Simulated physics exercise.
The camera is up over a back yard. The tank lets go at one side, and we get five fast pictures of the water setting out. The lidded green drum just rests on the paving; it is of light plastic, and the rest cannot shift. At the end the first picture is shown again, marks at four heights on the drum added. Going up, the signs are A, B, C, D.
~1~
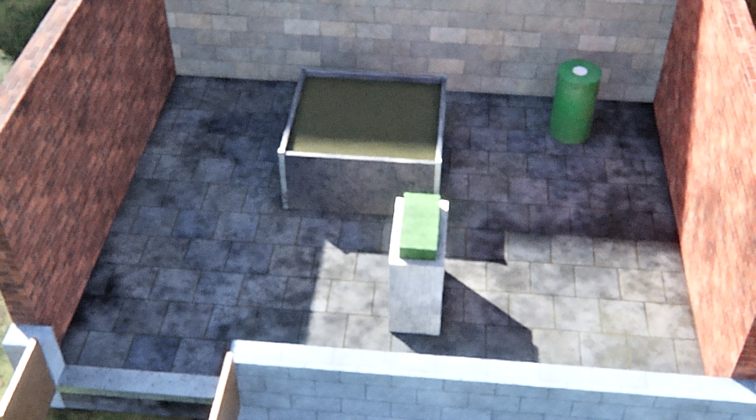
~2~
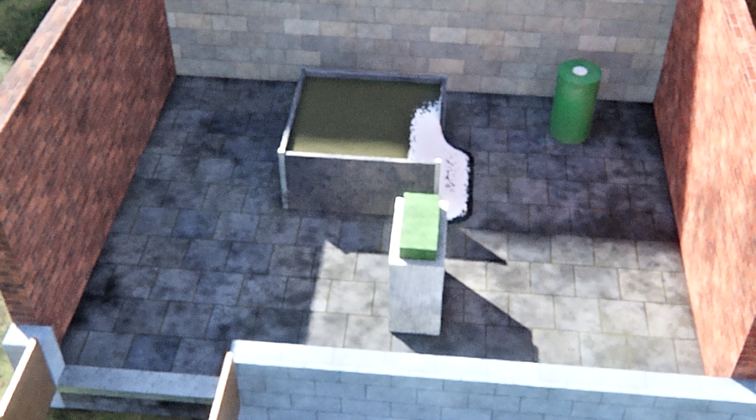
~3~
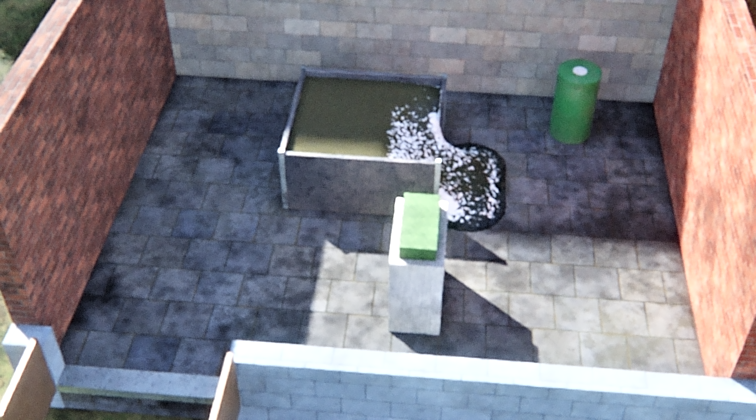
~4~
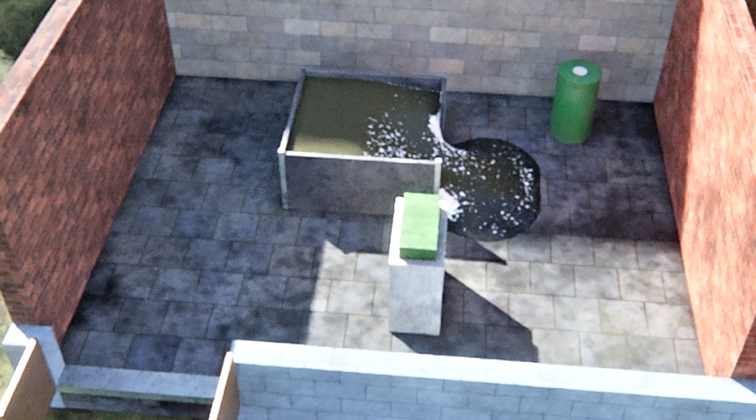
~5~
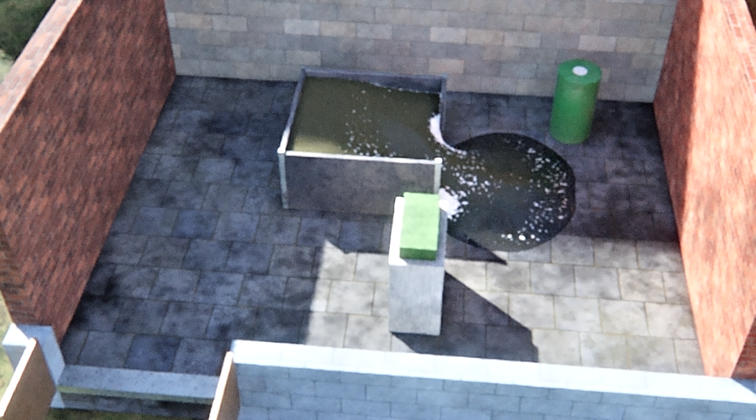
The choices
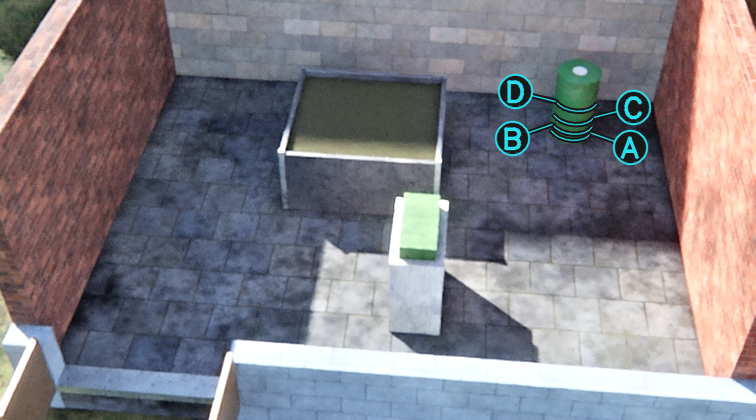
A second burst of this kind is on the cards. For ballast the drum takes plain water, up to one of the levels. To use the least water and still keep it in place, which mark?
Go for B.
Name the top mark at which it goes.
A.
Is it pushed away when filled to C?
No, not at all.
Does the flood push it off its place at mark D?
No, not at all.
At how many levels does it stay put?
Three of the four.
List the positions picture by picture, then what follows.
Lid of the green drum at (580, 71); tank full, its middle at (367, 119); open gate at (143, 337), in the first picture.
Water covers 2 % of the ground, mostly out of sight from here, in the second picture.
Water covers 3 % of the ground, mostly out of sight from here, in the third picture.
In the fourth picture, 6 % of the ground under water, its edge towards the drum at (513, 149).
Lid of the green drum at (580, 71); 9 % of the ground under water, its edge towards the drum at (535, 144), in the fifth picture.
In cyan, A at (571, 140); B at (572, 134); C at (574, 124); D at (577, 111); from the bottom up A, B, C, D.
If A is chosen, it is pushed about twice its own width away.
If B is chosen, it does not move.
If C is chosen, it does not move.
If D is chosen, it does not move.
